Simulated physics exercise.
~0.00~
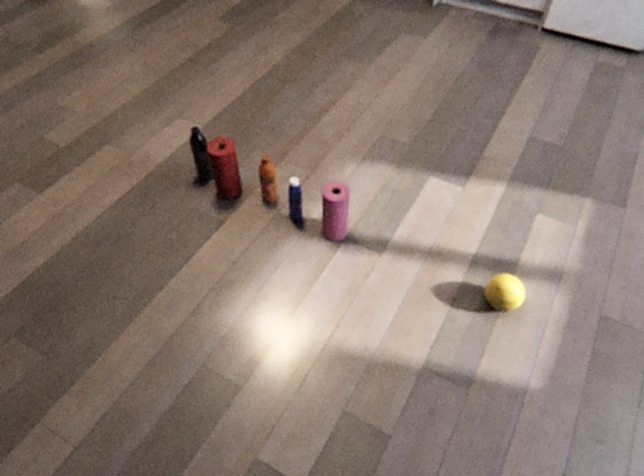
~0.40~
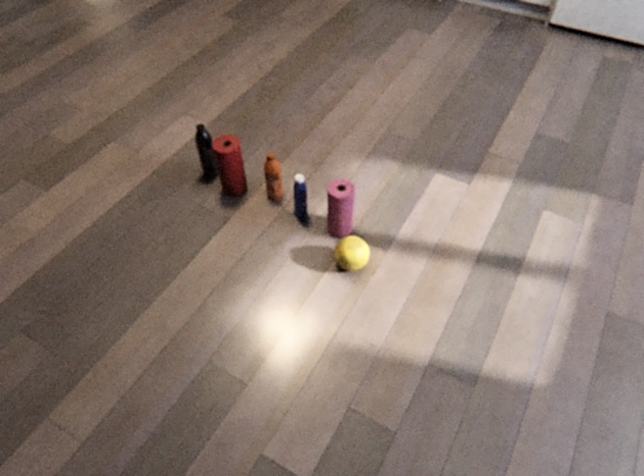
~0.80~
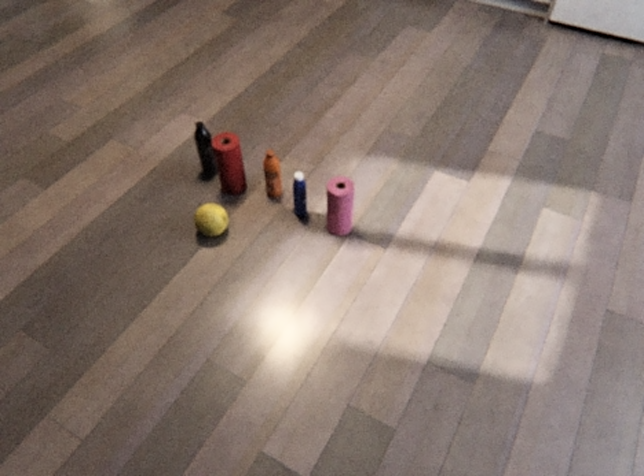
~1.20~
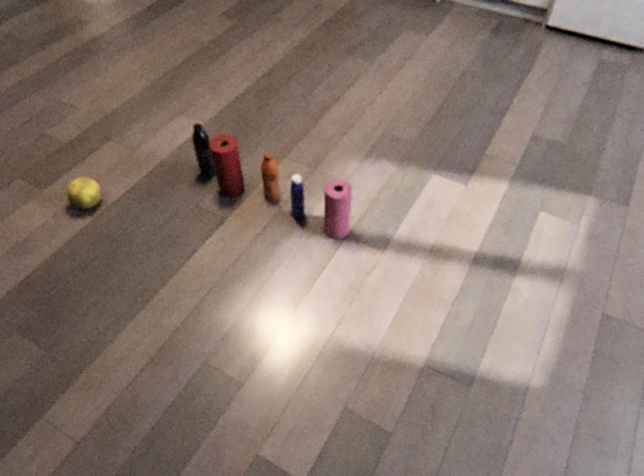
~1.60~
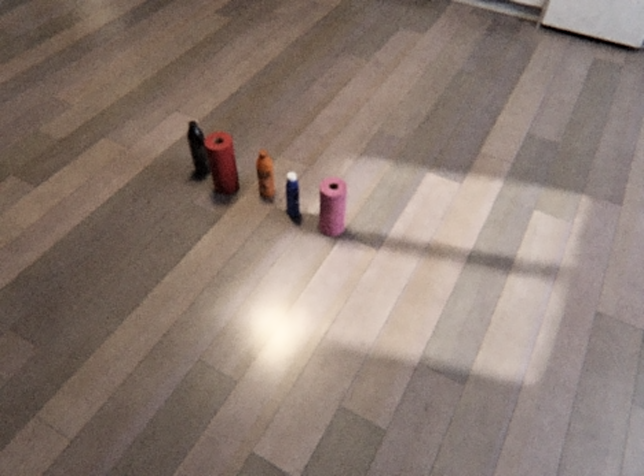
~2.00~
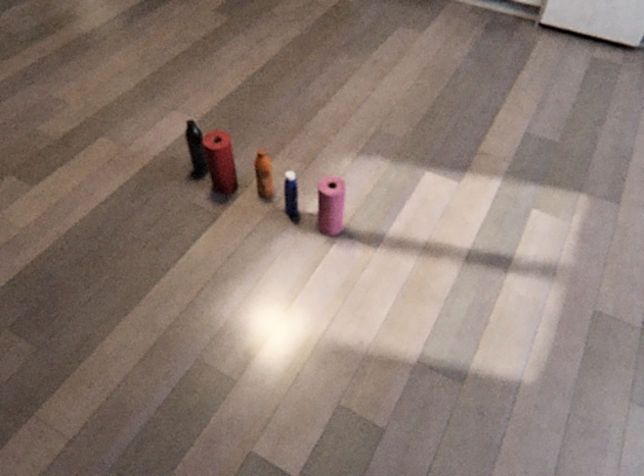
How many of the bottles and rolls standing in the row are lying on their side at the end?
None of them are lying down. All five bottles and rolls are still standing upright after the yellow ball has gone.
A yellow ball rolls leftward across a wood-plank floor, seen from above at an angle by a slightly swaying camera. Standing in a slanting row are a black bottle and a red roll at the left, an orange bottle and a small blue bottle in the middle, and a pink roll at the right, beside a patch of light. The ball starts at the right, passes in front of the pink roll, and continues past the front of the row without knocking anything over. It moves on beyond the black bottle and leaves the view at the left, while all five things remain upright in their places.
